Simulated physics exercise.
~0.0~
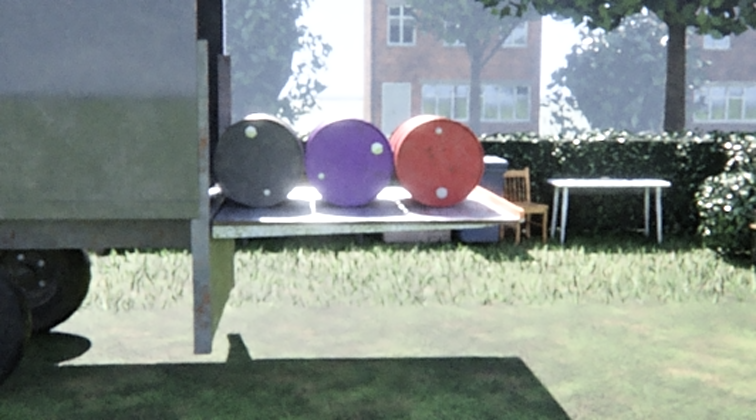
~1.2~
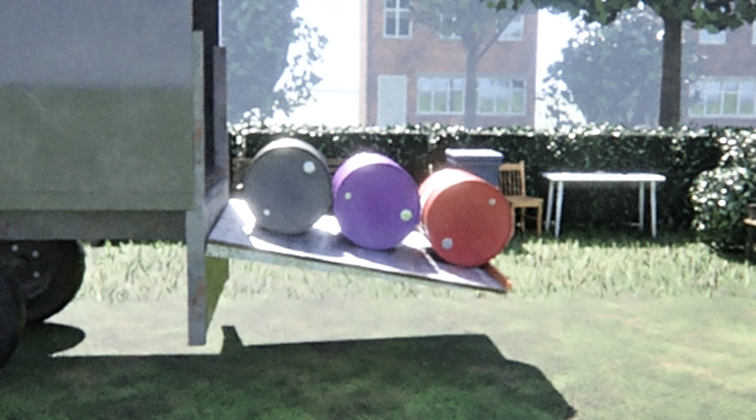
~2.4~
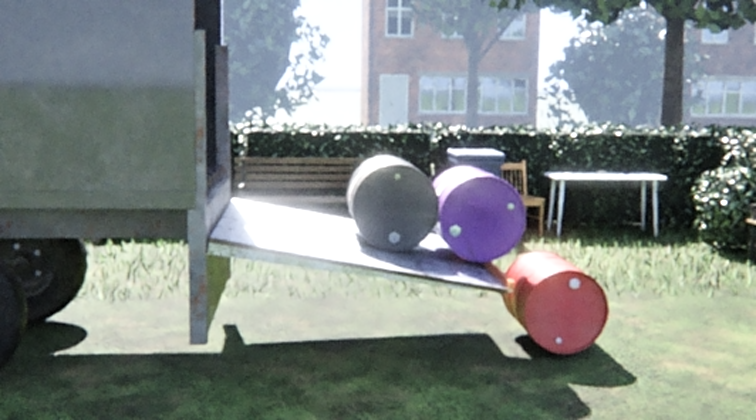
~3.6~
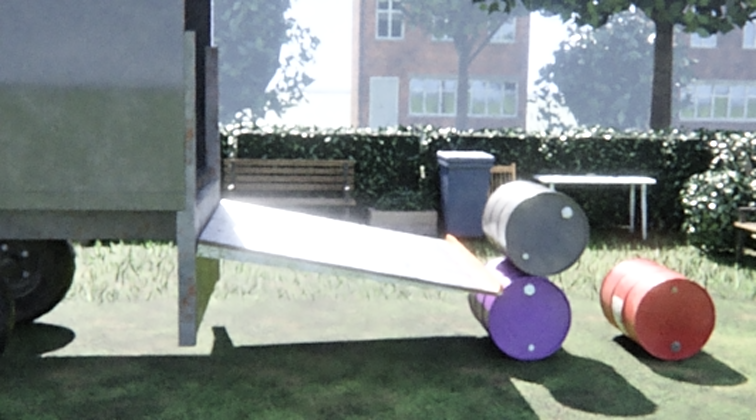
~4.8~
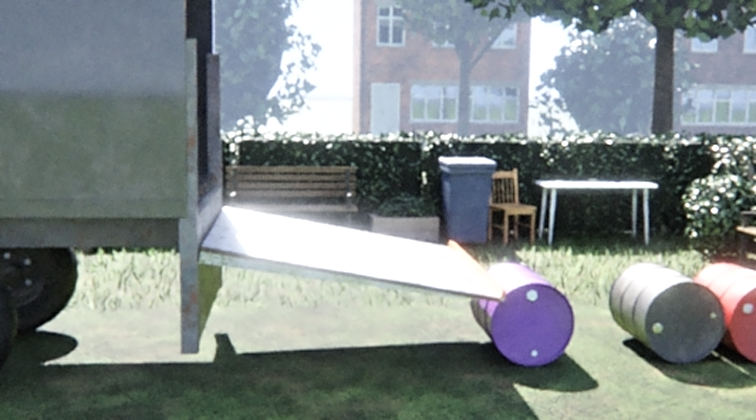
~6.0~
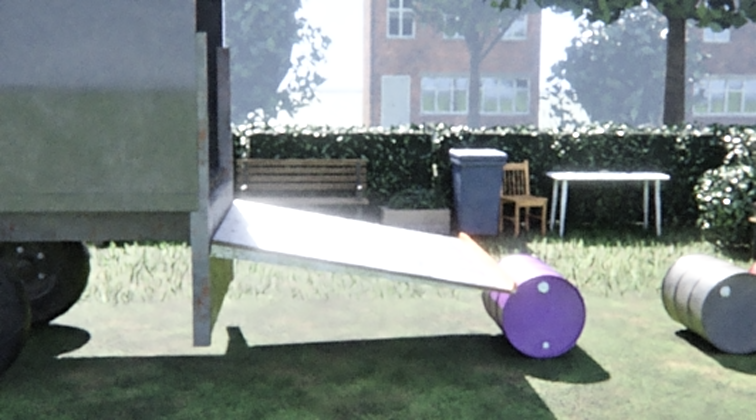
To begin with, three drums, one dark grey, one purple and one red, lie side by side on a level platform at the back of a truck, above a lawn. The platform tips down to the right, and the drums start rolling toward its lower edge. The red drum goes over first and lands on the grass, with the purple and grey ones following. The purple drum drops just past the edge, and the grey one rides over the top of it. Finally, purple rests by the lowered platform while grey and red sit farther right, red slipping out of view.
